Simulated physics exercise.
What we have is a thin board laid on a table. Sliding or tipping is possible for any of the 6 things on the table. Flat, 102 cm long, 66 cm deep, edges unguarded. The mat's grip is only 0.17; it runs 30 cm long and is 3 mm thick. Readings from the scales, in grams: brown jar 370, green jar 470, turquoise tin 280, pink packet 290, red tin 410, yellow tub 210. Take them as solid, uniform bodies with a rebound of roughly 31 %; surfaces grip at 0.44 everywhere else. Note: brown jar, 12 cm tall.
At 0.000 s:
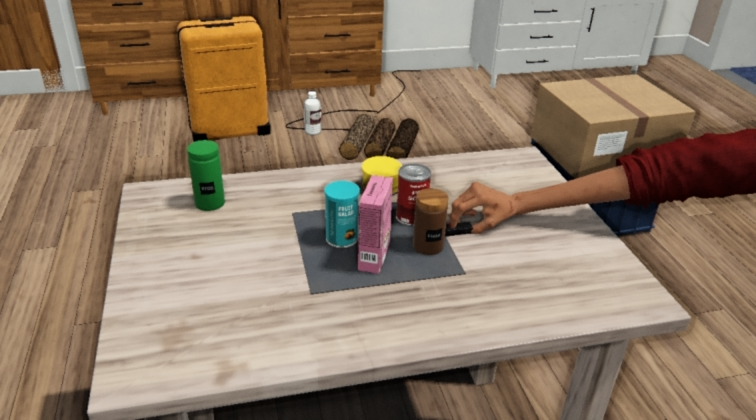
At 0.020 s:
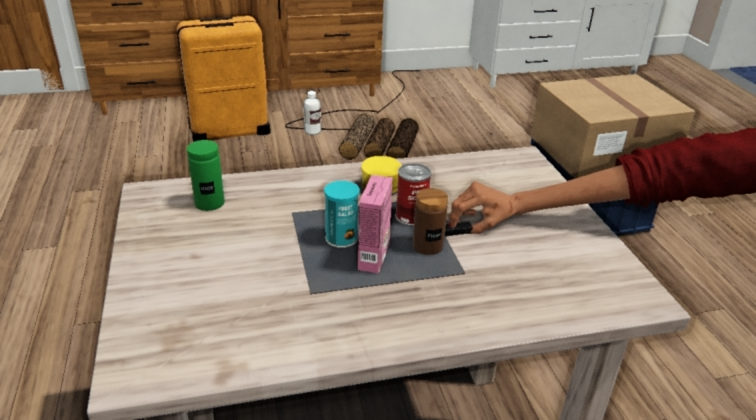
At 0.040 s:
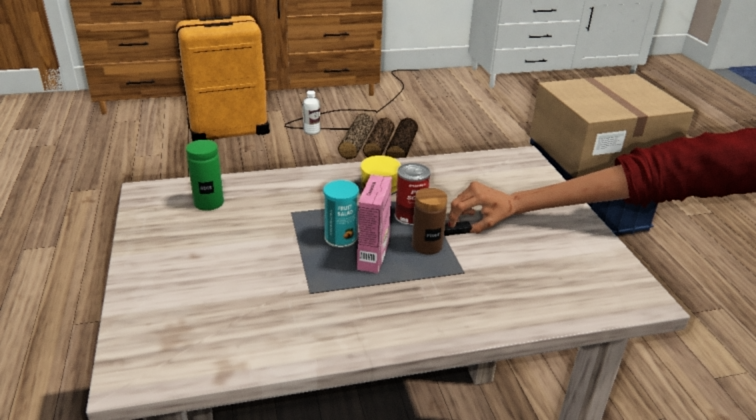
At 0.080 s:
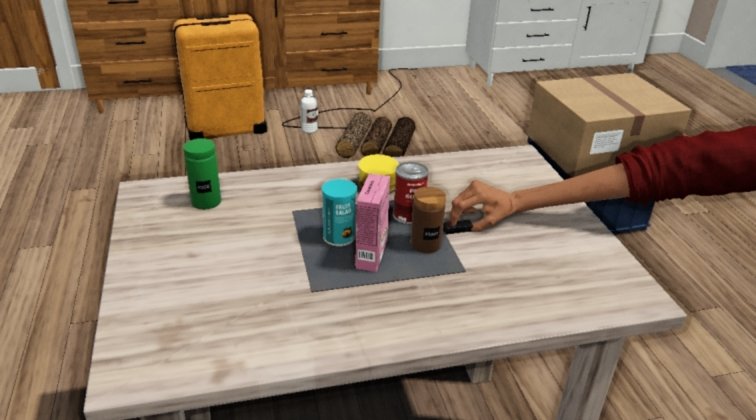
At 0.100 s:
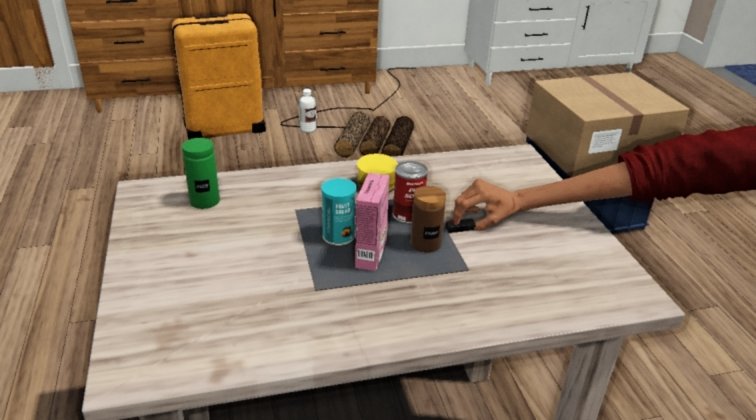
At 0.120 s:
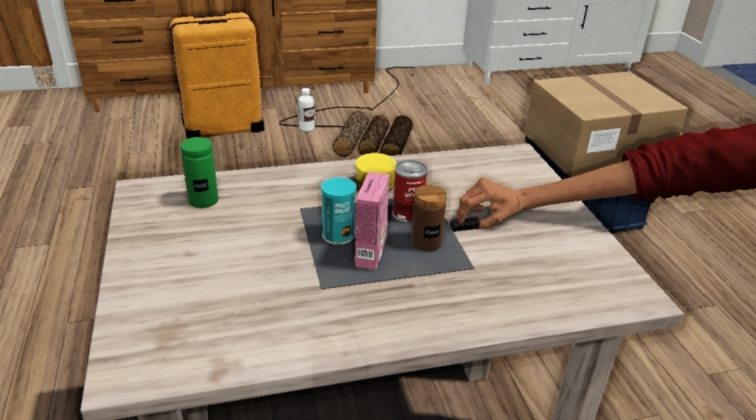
Hand in a red sleeve slowly pulling a grey mat slightly right beneath grouped containers, a green jar standing apart on the table.
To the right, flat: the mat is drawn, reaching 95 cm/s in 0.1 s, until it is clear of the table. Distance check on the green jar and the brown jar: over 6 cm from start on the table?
Green jar not over; brown jar over.
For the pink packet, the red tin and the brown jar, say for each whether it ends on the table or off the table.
Observed: Pink packet remains in bounds; red tin exits its support; brown jar exits its support.
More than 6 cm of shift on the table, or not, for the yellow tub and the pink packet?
First the yellow tub: It stays in position; then the pink packet: It departs its position.
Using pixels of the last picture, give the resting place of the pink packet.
It settles somewhere near (420, 217).
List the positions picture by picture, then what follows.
The first picture shows mat pulled 0 cm; green jar (206, 176); brown jar (430, 222).
The second picture shows mat pulled 0 cm; red tin (413, 195); yellow tub (381, 177).
The third picture shows mat pulled 0 cm; turquoise tin (341, 214); pink packet (374, 224).
The fourth picture shows mat pulled 1 cm; red tin (410, 193); yellow tub (378, 175).
The fifth picture shows mat pulled 2 cm; turquoise tin (339, 212); pink packet (372, 221).
The sixth picture shows mat pulled 3 cm; green jar (200, 173); brown jar (429, 218).
Around 0.42 s, mat pulled 31 cm; brown jar shifted 15 cm near (495, 211); red tin shifted 12 cm; pink packet shifted 10 cm.
Around 0.62 s, mat pulled 50 cm; brown jar shifted 32 cm near (573, 203); red tin shifted 28 cm; pink packet at 9° to upright.
Around 0.82 s, mat pulled 69 cm; brown jar and red tin now off the table; pink packet at 5° to upright; turquoise tin shifted 4 cm.
Around 1.12 s, mat pulled 84 cm; pink packet shifted 10 cm; turquoise tin shifted 4 cm.
Finally (2.1 s), off the table, brown jar and red tin; not toppled but over 6 cm from the start, pink packet; the other 3 still in place (within 6 cm). Final places as that camera would see them, green jar near (200, 173).
